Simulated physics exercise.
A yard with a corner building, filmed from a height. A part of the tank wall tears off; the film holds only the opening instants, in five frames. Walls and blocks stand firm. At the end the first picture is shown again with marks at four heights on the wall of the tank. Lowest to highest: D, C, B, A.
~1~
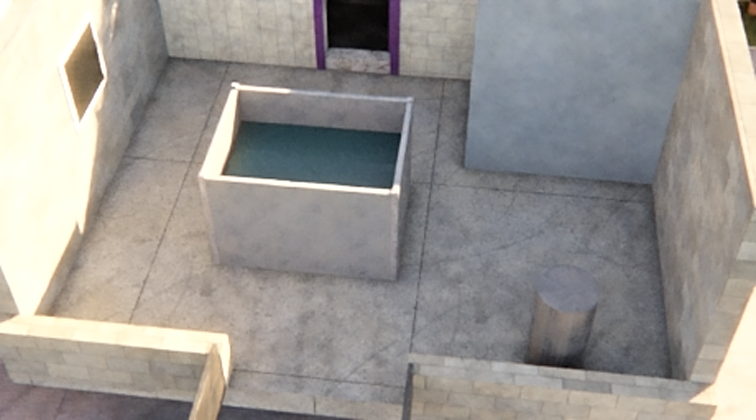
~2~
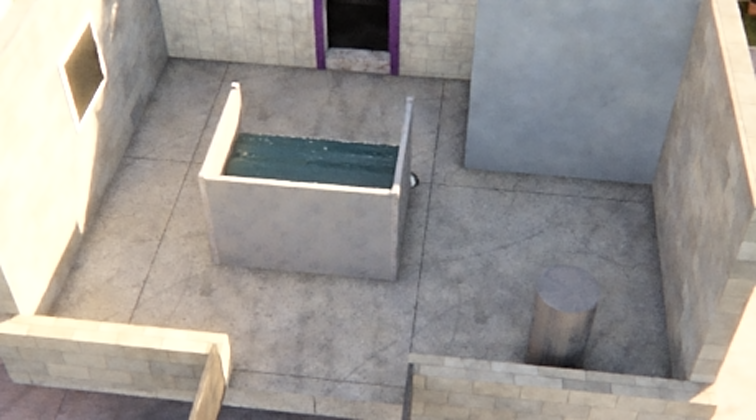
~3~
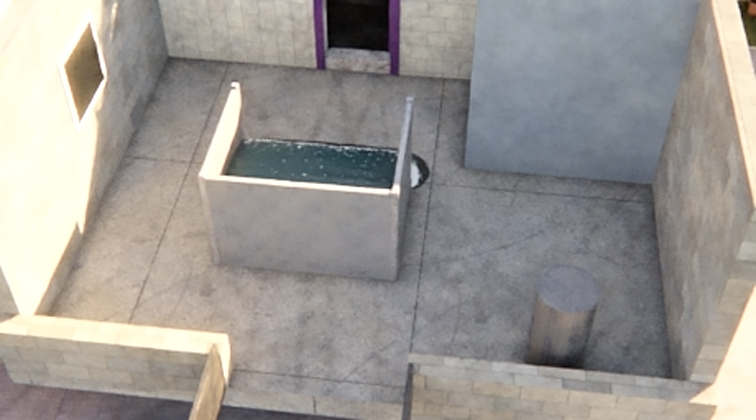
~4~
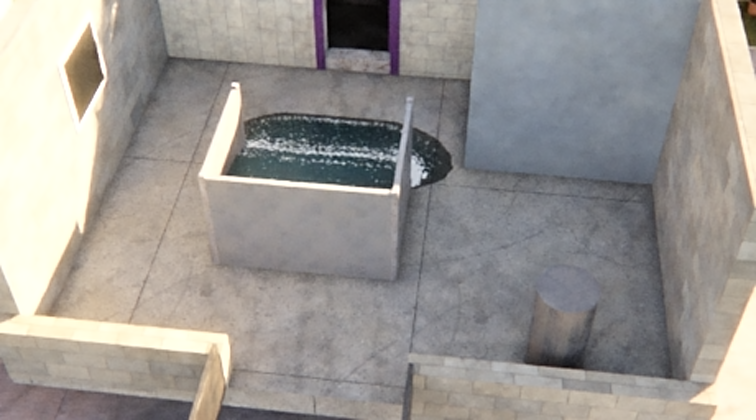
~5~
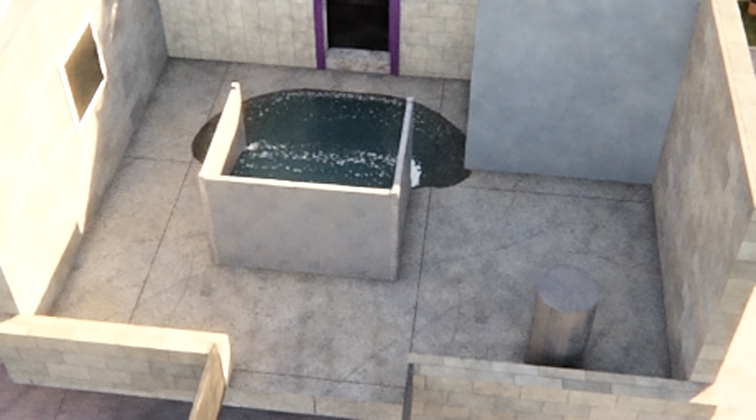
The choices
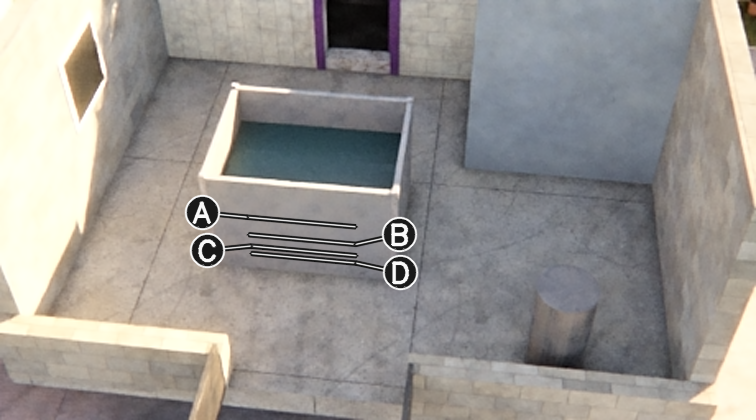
The footage shows a walled yard with a rectangular water tank, whose far side disappears, letting water pour out behind it and spread across the paving as a dark, rounded pool beyond the tank and to both sides.
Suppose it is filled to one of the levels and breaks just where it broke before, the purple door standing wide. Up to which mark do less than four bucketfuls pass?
That is level C.
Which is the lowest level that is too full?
Level B.
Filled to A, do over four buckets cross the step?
Yes, that goes wrong.
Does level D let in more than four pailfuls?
No, not at all.
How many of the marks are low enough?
Two of them.
On the marked copy, A at (300, 221); B at (302, 239); C at (303, 250); D at (303, 258); from the bottom up D, C, B, A.
If A is chosen, dozens of bucketfuls pour in.
If B is chosen, about 10 bucketfuls get in.
If C is chosen, a bucket or two gets in.
If D is chosen, nothing gets over.
